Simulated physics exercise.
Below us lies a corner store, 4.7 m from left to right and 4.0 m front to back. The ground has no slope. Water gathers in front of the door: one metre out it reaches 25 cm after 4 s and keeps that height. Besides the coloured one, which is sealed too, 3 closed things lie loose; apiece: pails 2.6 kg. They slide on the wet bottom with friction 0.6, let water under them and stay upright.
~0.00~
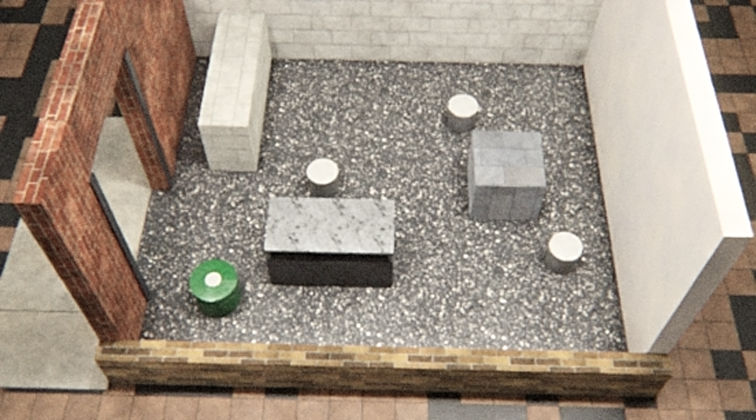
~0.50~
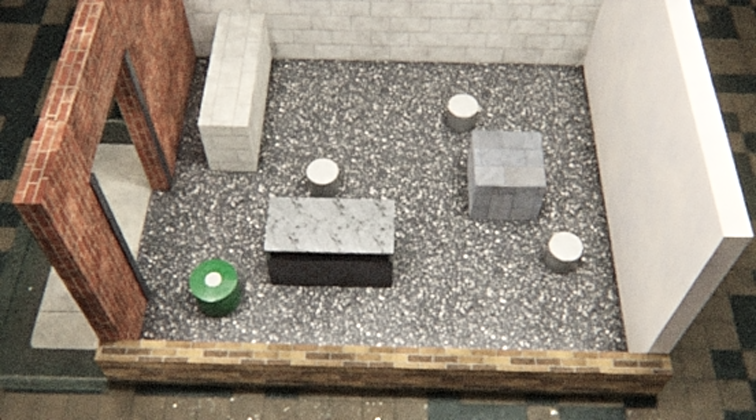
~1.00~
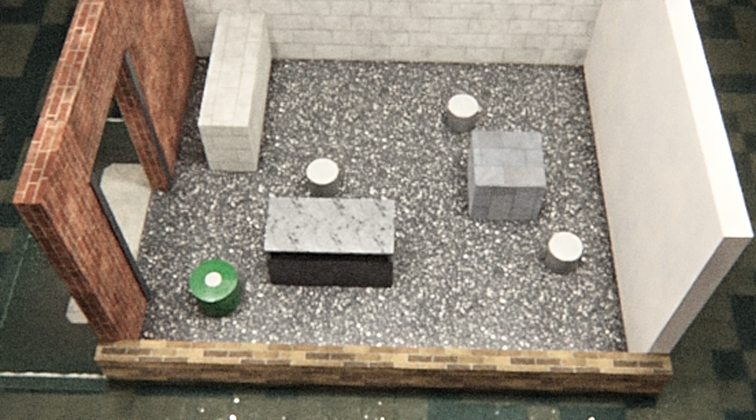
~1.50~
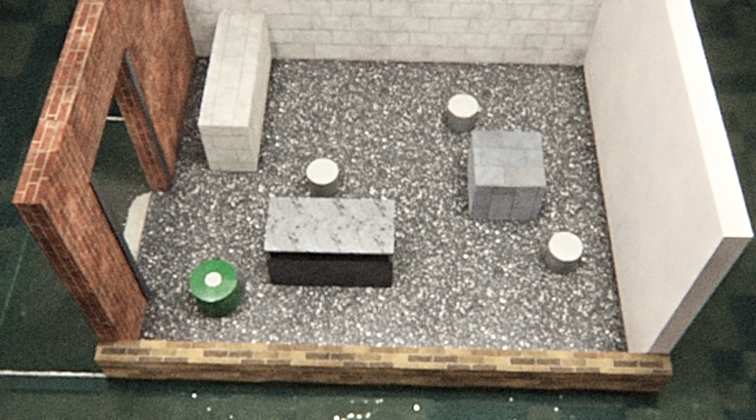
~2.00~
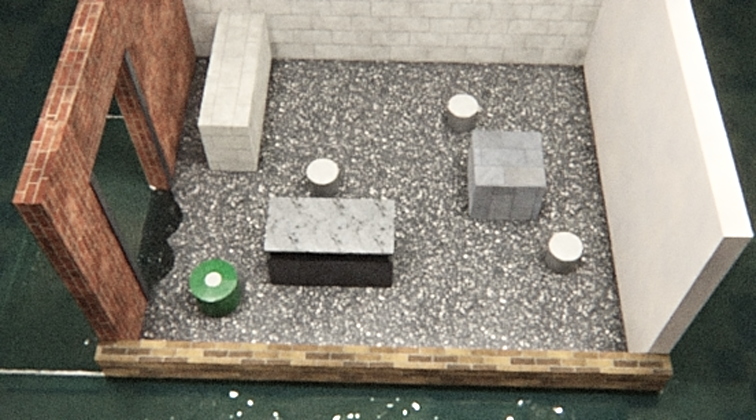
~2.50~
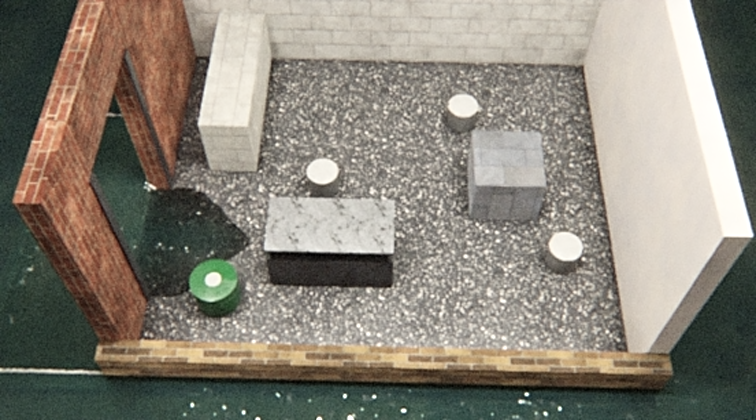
In the video, dark water spreads over the paving around a small walled store seen from above, then enters through the doorway on the left and creeps across the speckled floor toward the green tub, while everything inside stays still.
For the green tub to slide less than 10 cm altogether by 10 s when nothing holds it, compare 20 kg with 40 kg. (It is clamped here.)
For it, only the higher weight holds it.
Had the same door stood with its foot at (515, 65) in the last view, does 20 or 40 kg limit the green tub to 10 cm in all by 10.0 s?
In that case only the higher weight holds it.
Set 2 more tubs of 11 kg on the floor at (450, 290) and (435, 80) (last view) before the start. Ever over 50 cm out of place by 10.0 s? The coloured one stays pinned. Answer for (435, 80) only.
Answer: Over.
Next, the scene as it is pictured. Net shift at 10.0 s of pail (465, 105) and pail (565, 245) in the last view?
In that order: 140 cm, 20 cm.
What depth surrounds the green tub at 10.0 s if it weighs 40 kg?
About 14 cm.
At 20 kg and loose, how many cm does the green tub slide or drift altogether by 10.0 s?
Some 140 cm in all.
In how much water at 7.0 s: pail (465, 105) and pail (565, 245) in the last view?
About 12 and 1 cm.
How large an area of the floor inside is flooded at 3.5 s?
Some 2.5 m2.
After 3.5 s the green tub would be 0 cm from its start with 20 kg and 0 cm from its start with 40 kg; 5 cm of water round it then.
After 4.5 s the green tub would be 6 cm from its start with 20 kg and 0 cm from its start with 40 kg; 9 cm of water round it then.
After 7.0 s the green tub would be 56 cm from its start with 20 kg and 0 cm from its start with 40 kg; 13 cm of water round it then.
After 10.0 s the green tub would be 122 cm from its start with 20 kg and 0 cm from its start with 40 kg; 14 cm of water round it then.
